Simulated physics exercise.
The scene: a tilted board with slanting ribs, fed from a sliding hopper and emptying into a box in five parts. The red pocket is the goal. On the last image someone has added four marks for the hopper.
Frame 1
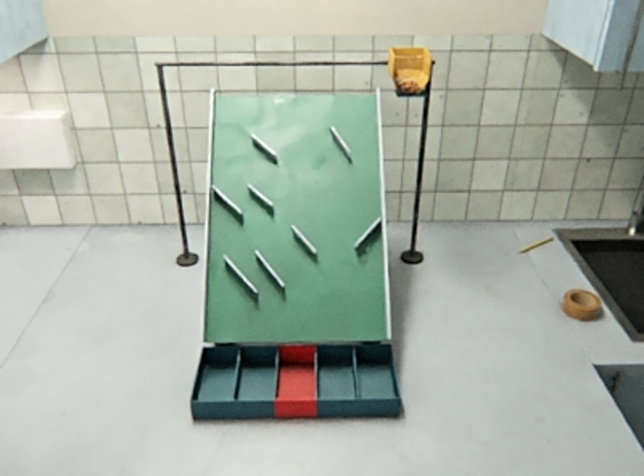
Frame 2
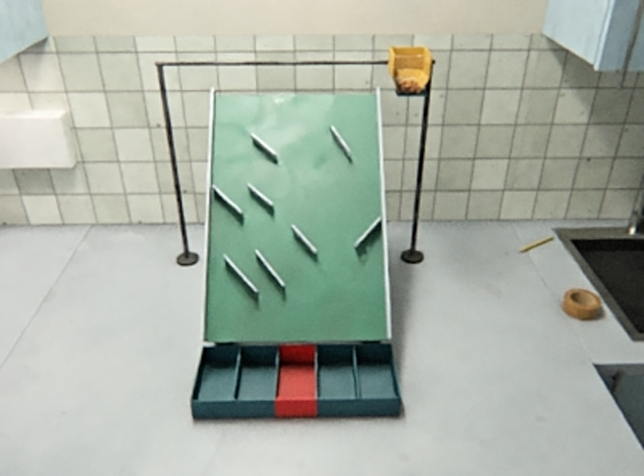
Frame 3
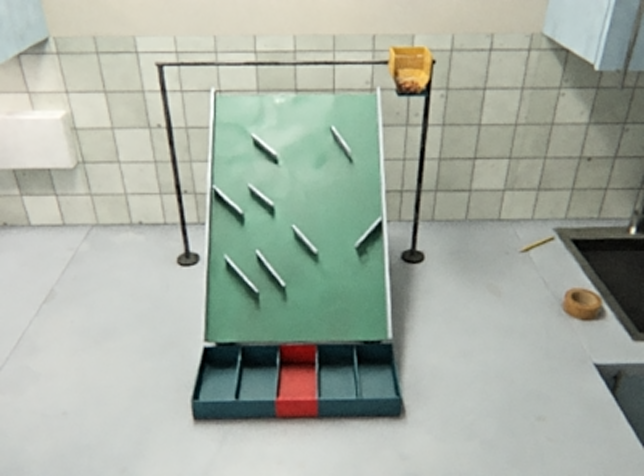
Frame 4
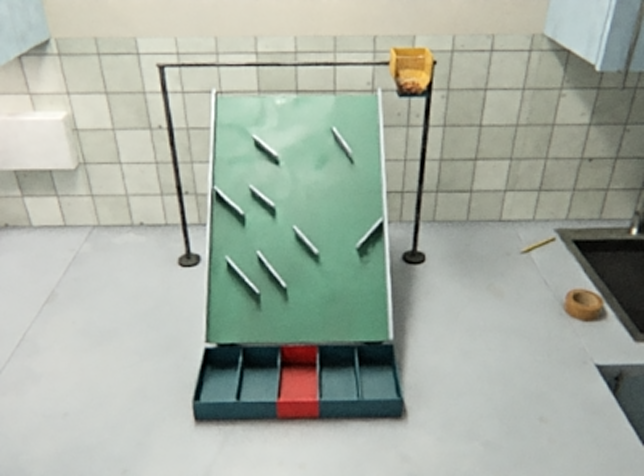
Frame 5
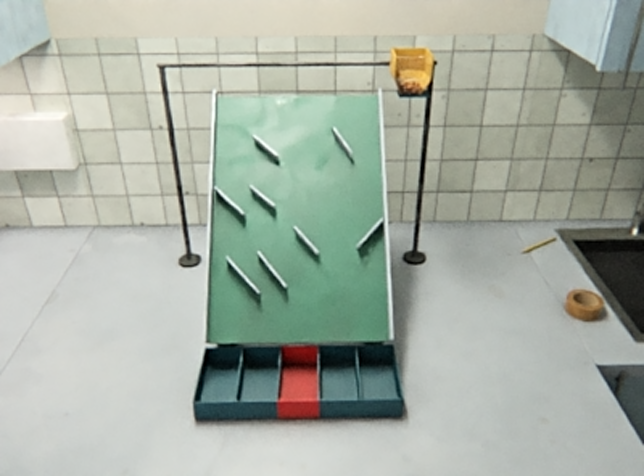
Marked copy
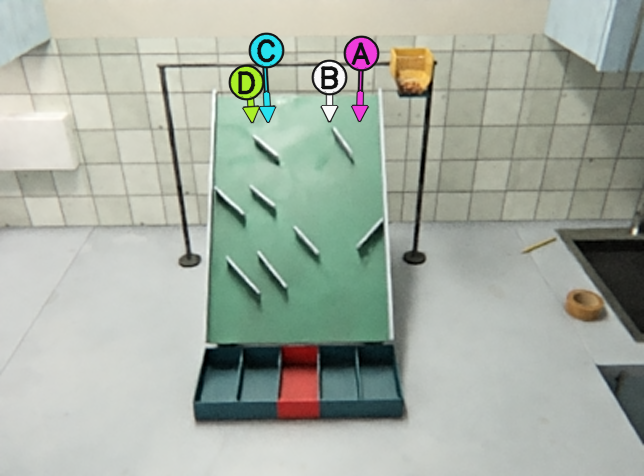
A green tilted board with slanting ribs stands still below a yellow hopper at right.
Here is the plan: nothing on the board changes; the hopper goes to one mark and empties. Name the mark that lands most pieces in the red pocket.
It is A.
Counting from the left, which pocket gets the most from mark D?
The fourth.
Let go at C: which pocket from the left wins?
The fifth.
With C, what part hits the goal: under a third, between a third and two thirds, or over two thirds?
It is under a third.
On the marked copy, mark A meets the board at (359, 115); mark B meets the board at (329, 115); mark C meets the board at (267, 116); mark D meets the board at (251, 116).
With A, about two thirds in the red pocket, about a quarter in other pockets, a small part outside the box.
With B, a small part in the red pocket, most in other pockets.
With C, none in the red pocket, most in other pockets, a small part outside the box.
With D, a small part in the red pocket, most in other pockets, a small part outside the box.
